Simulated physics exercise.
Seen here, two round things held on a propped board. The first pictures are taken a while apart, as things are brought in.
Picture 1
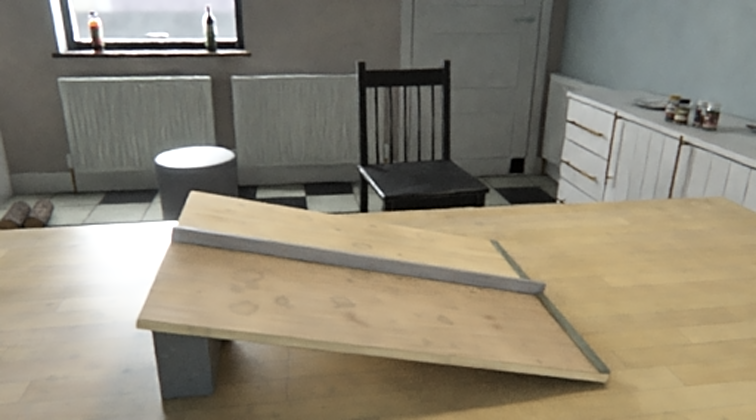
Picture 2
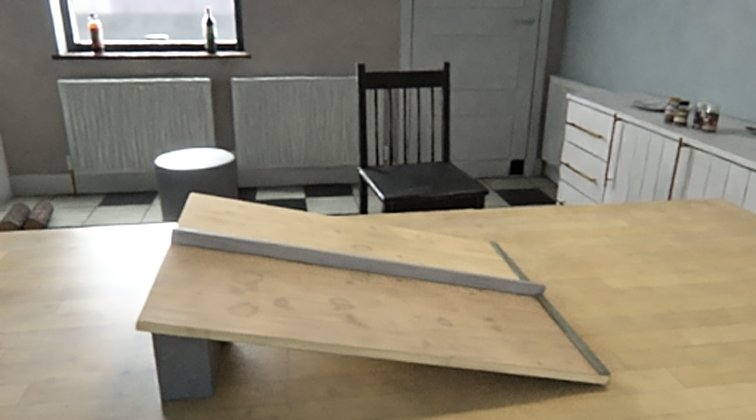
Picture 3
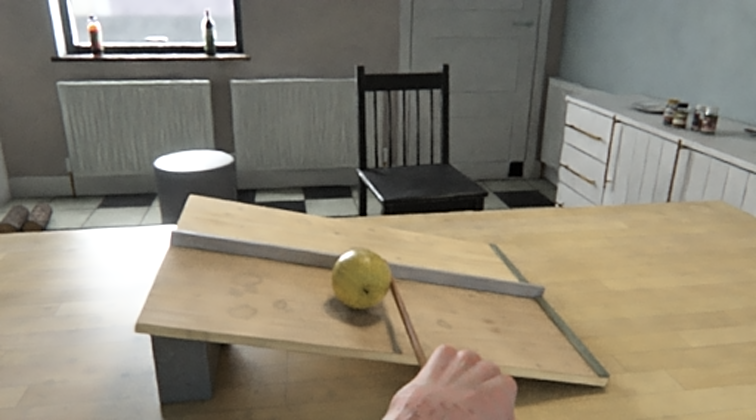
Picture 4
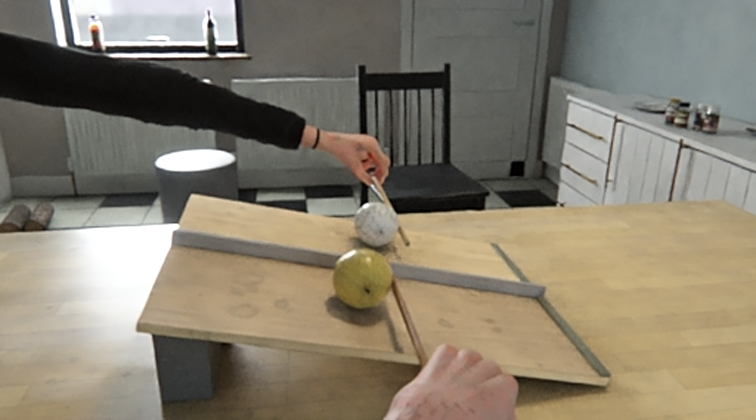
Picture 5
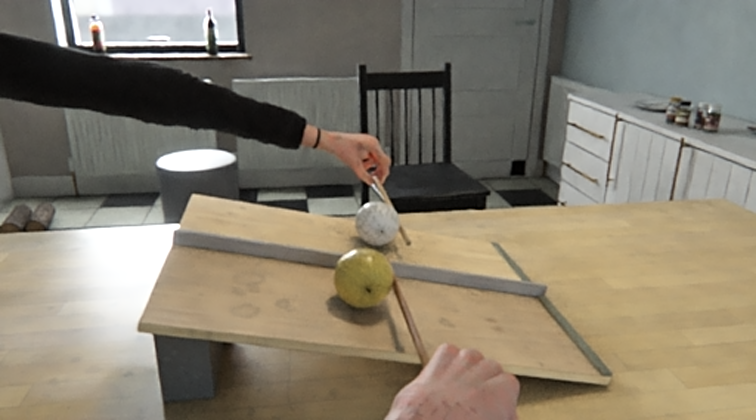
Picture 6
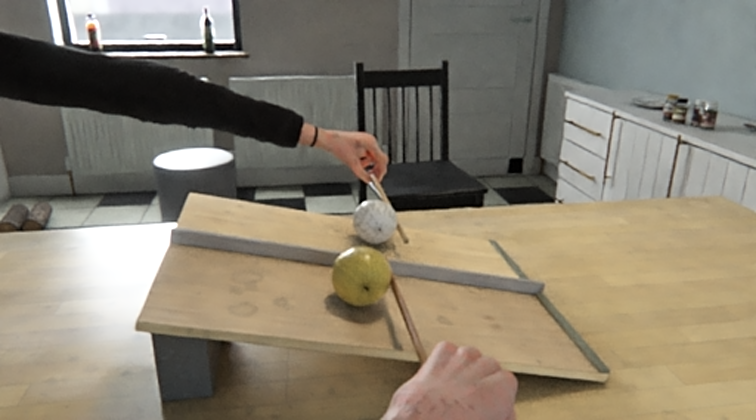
In a room, a hand holding a yellow apple with a stick on a sloping board, another then holding a white onion likewise.
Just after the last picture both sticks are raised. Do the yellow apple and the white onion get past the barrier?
As it turns out, the yellow apple runs past the strip, the white onion runs past the strip.
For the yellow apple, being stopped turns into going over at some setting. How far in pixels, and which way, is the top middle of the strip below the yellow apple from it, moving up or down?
A shift of 8 pixels, going up.
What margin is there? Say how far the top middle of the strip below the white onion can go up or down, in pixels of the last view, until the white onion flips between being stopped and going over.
A shift of 8 pixels, going up.
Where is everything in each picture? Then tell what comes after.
In the first picture, board (370, 267).
In the second picture, board (370, 269).
In the third picture, yellow apple (361, 279); board (369, 271).
In the fourth picture, held back by the sticks; white onion (376, 224); board (370, 270).
In the fifth picture, held back by the sticks; yellow apple (363, 278); board (372, 269).
In the sixth picture, held back by the sticks; yellow apple (361, 276); white onion (375, 222); board (369, 268).
Then, 0.64 s on from there, yellow apple rolling on the board near (557, 305); white onion off the board near (529, 244).
Then, 1.14 s on from there, yellow apple off the board; white onion off the board near (729, 241).
In the end, the yellow apple goes over the end; the white onion goes over the end.
